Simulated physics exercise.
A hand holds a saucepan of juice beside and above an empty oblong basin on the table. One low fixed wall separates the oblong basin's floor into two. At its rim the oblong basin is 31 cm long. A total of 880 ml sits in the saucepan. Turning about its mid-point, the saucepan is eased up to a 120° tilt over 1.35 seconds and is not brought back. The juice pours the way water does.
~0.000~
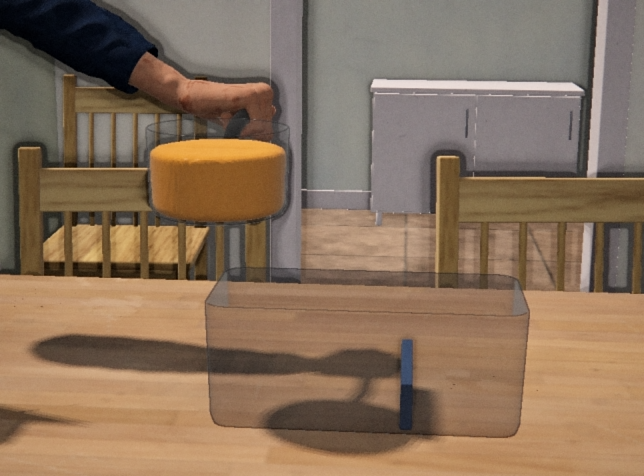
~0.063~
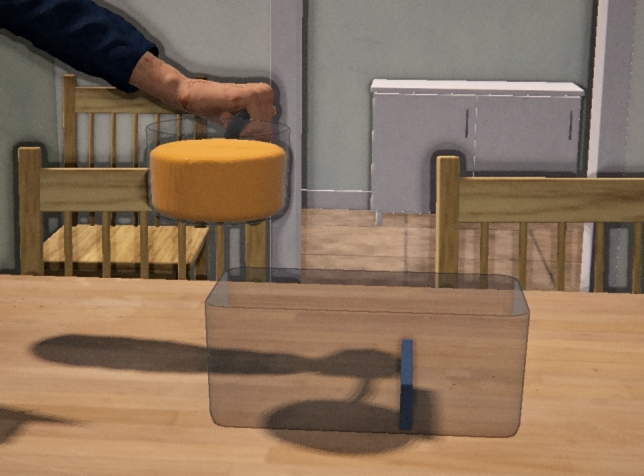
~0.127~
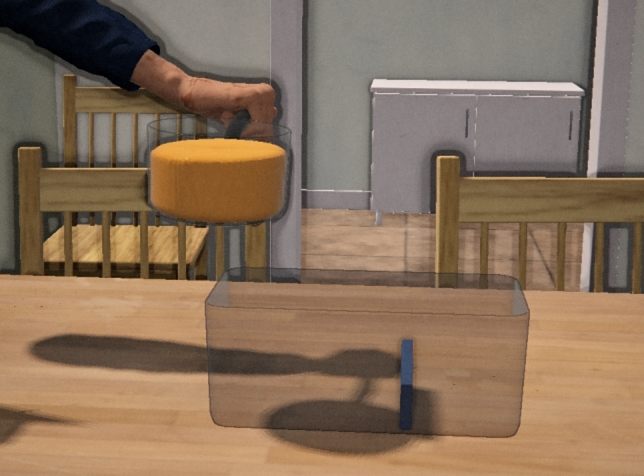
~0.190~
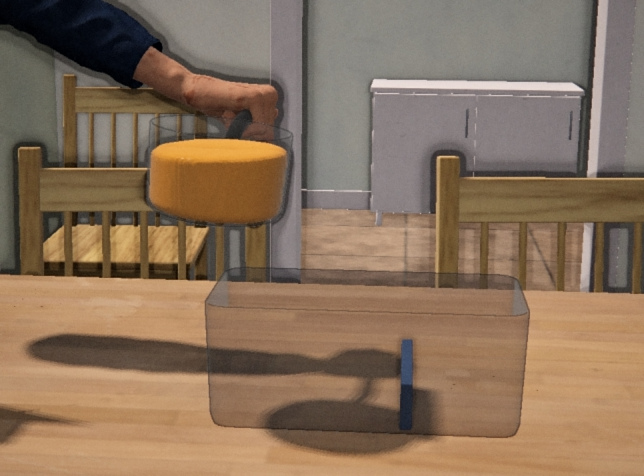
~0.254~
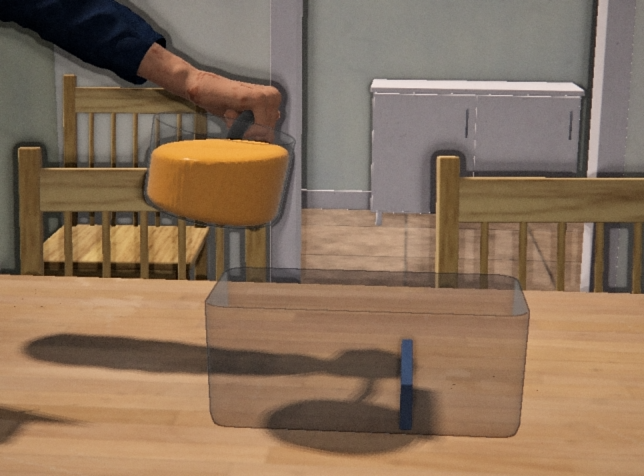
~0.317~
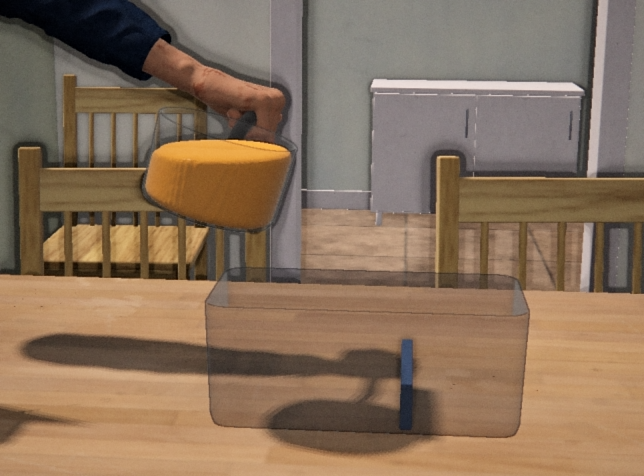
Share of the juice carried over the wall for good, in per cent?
Near 4 per cent.
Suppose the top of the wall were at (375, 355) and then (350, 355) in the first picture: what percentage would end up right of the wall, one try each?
Result: 15 per cent, then 50 per cent.
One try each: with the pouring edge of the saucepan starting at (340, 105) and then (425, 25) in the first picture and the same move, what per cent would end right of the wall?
The first try gives 50 percent and the second 65 percent.
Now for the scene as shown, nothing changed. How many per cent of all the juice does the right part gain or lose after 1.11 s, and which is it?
Change in share is positive, near 2 percent.
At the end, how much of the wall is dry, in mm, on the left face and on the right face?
About 18 mm left, about 46 mm right.
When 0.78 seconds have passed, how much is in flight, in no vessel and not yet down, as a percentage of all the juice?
28 %.
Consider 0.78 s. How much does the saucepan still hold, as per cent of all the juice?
Close to 54 in a hundred.
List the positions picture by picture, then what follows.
Tilt 0°; pouring edge (288, 131); surface from (154, 148) to (286, 151); the oblong basin's rim runs from (216, 288) to (523, 297); the wall's top is at (407, 362), in the first frame.
Tilt 1°; pouring edge (288, 131); surface from (154, 147) to (286, 151), in the second frame.
Tilt 3°; pouring edge (289, 134); surface from (154, 148) to (287, 152), in the third frame.
Tilt 6°; pouring edge (291, 138); surface from (154, 147) to (288, 152), in the fourth frame.
Tilt 10°; pouring edge (294, 144); surface from (155, 149) to (290, 152), in the fifth frame.
Tilt 16°; pouring edge (296, 151); surface from (155, 149) to (291, 154), in the sixth frame.
By 0.78 s the tilt is 74° and 55 per cent is still to pour, 18 is left of the wall and 0 right of it.
By 1.11 s the tilt is 111° and 6 per cent is still to pour, 85 is left of the wall and 3 right of it.
By 1.47 s the tilt is 120° and 0 per cent is still to pour, 95 is left of the wall and 4 right of it.
By 1.85 s the tilt is 120° and 0 per cent is still to pour, 95 is left of the wall and 4 right of it.
At rest 95 per cent lies left of the wall, 4 right of it and 0 outside.
